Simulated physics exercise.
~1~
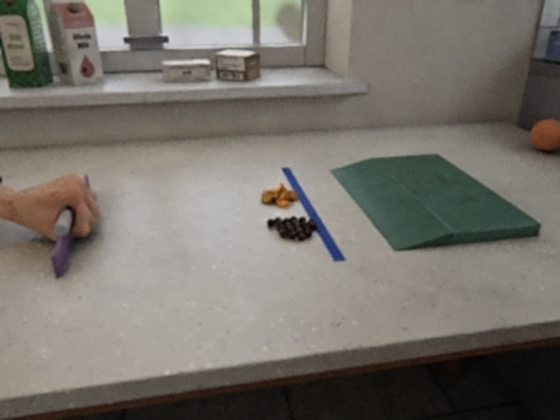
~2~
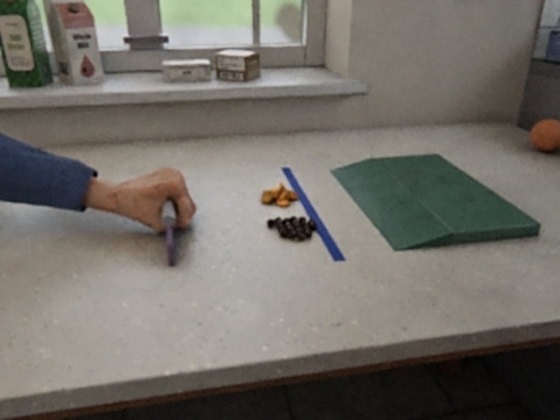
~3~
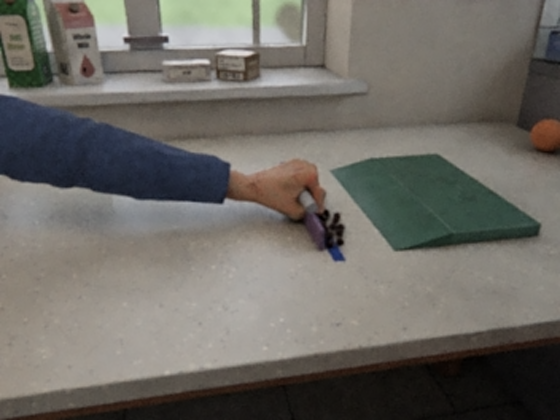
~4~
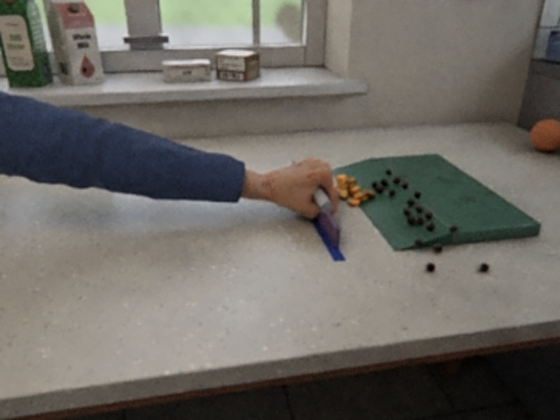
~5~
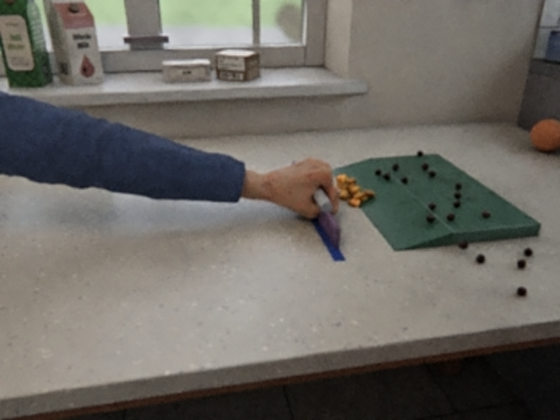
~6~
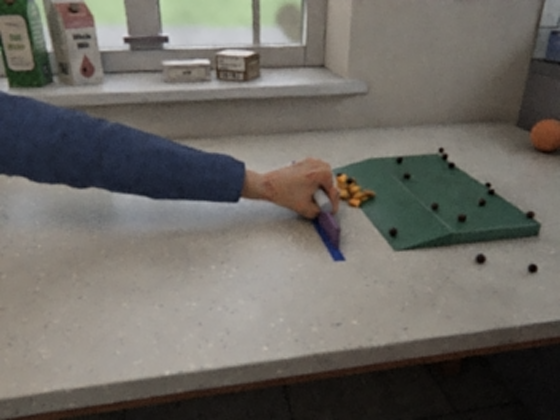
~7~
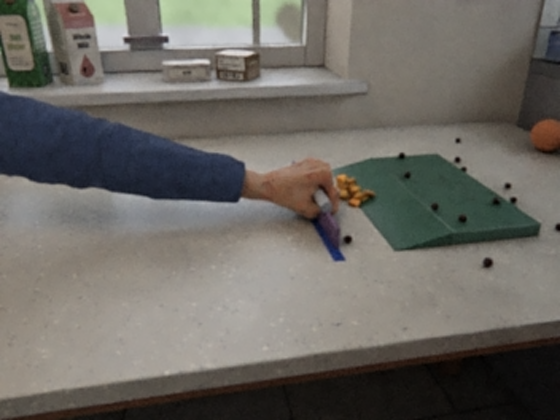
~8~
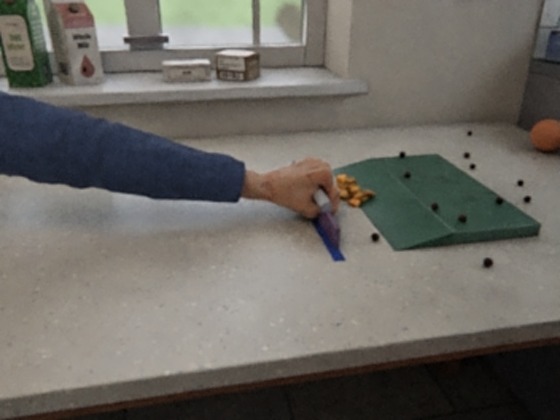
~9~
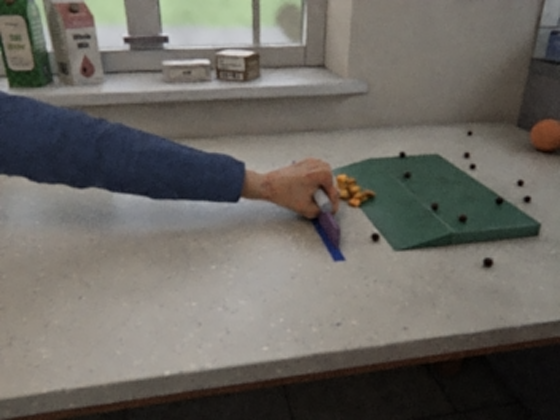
On a pale speckled countertop beneath a window, a hand holding a purple scraper starts at the left, with small orange pieces and dark round pieces lying before a strip of blue tape and a green ramp. The hand sweeps the scraper right, pushing both groups toward the ramp, and stops at the tape. The dark pieces roll on and scatter up over the green surface, some spilling onto the counter around it. The orange pieces slide only to the ramp's near edge and stay bunched there. One dark piece rolls back near the tape, and finally everything rests, the dark pieces widely spread.
